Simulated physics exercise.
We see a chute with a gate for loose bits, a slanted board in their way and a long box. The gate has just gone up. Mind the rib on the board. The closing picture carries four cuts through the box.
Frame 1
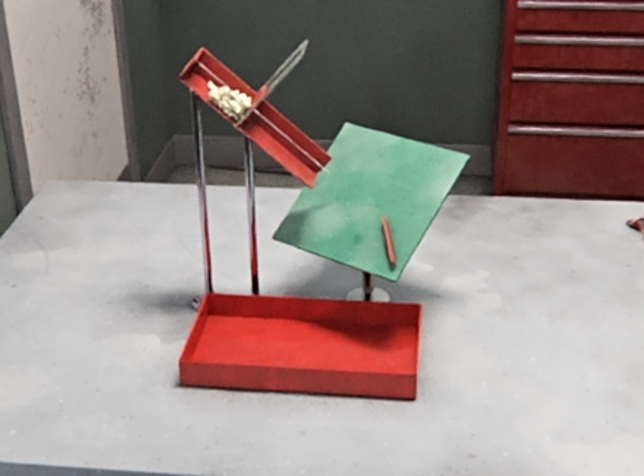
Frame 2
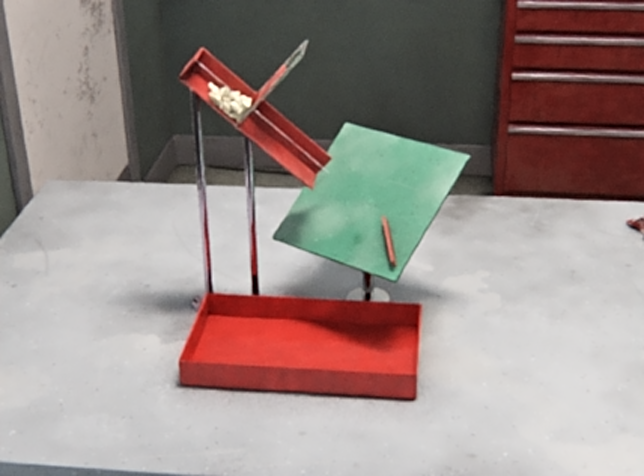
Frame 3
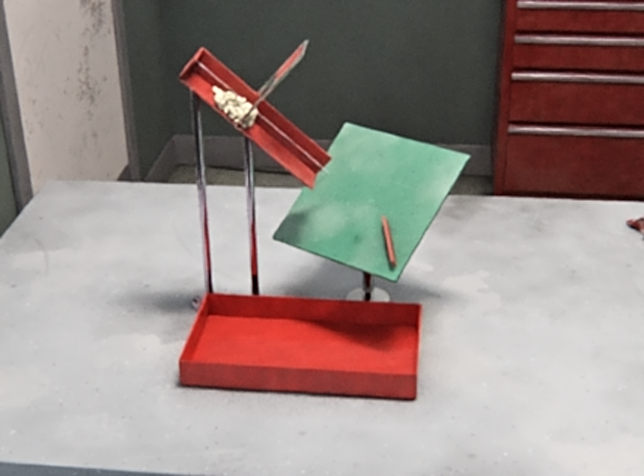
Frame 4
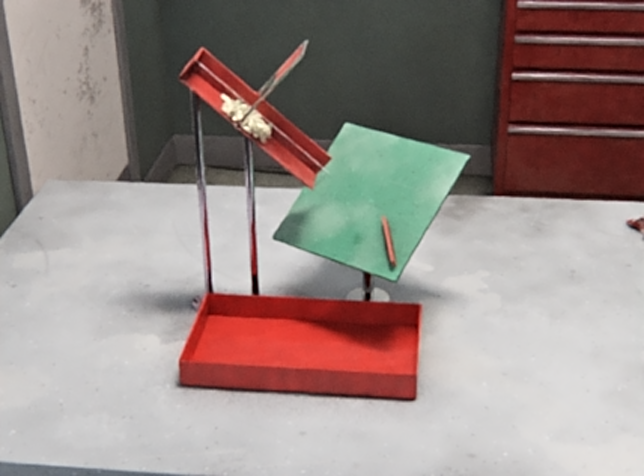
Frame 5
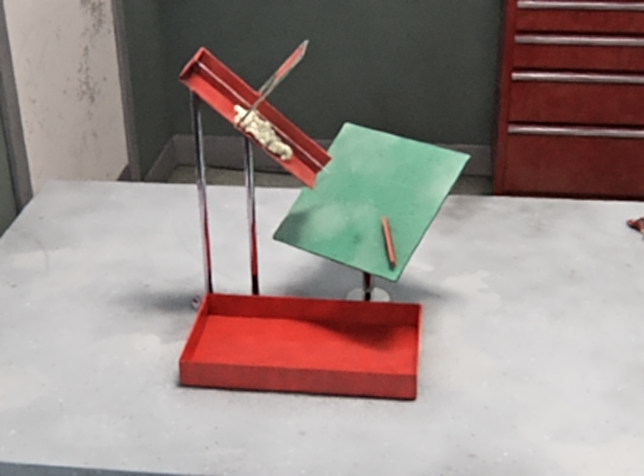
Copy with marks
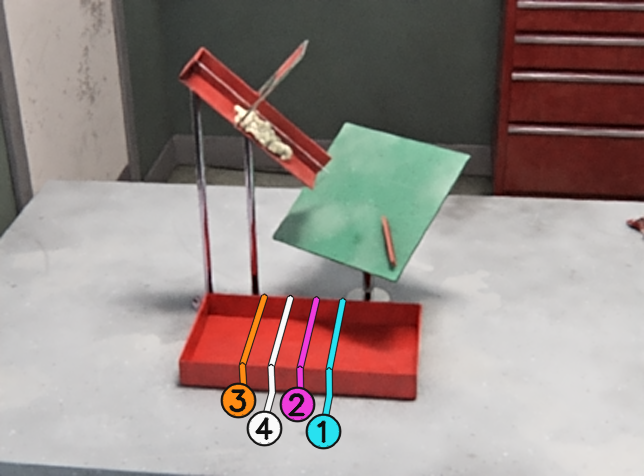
White beans bunched near the top of a sloping red chute slid down to the right past the raised gate, stretching into a narrow line above a tilted green board and an empty red box.
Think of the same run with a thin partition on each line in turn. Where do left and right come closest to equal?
1.
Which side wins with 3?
Right.
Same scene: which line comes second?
Line 2.
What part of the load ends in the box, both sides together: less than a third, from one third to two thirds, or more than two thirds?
It is more than two thirds.
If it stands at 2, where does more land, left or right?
More lands on the right.
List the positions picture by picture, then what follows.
In the first picture, load behind the gate near (234, 102), white beans; lip of the chute near (314, 182), sloping fairly steeply.
In the second picture, middle of the board near (369, 197), tilted fairly steeply; middle of its low edge near (331, 259); of its high edge near (406, 138).
In the third picture, front corners of the box near (179, 360) and (416, 374), empty; front of the load near (251, 124).
In the fourth picture, middle of the load near (248, 122); its front near (267, 135), close to a third of the way to the lip; rib from (383, 216) to (393, 262).
In the fifth picture, middle of the load near (264, 136); its front near (288, 155), close to two thirds of the way to the lip.
On the marked copy, line 1 crosses the front rim at (329, 369); line 2 crosses the front rim at (300, 367); line 3 crosses the front rim at (242, 364); line 4 crosses the front rim at (271, 366).
If 1 is chosen, of what is caught, close to half on the left of the divider, close to half on the right.
If 2 is chosen, of what is caught, close to a quarter on the left of the divider, the bulk on the right.
If 3 is chosen, of what is caught, only a few on the left of the divider, all but a few on the right.
If 4 is chosen, of what is caught, a small share on the left of the divider, all but a few on the right.
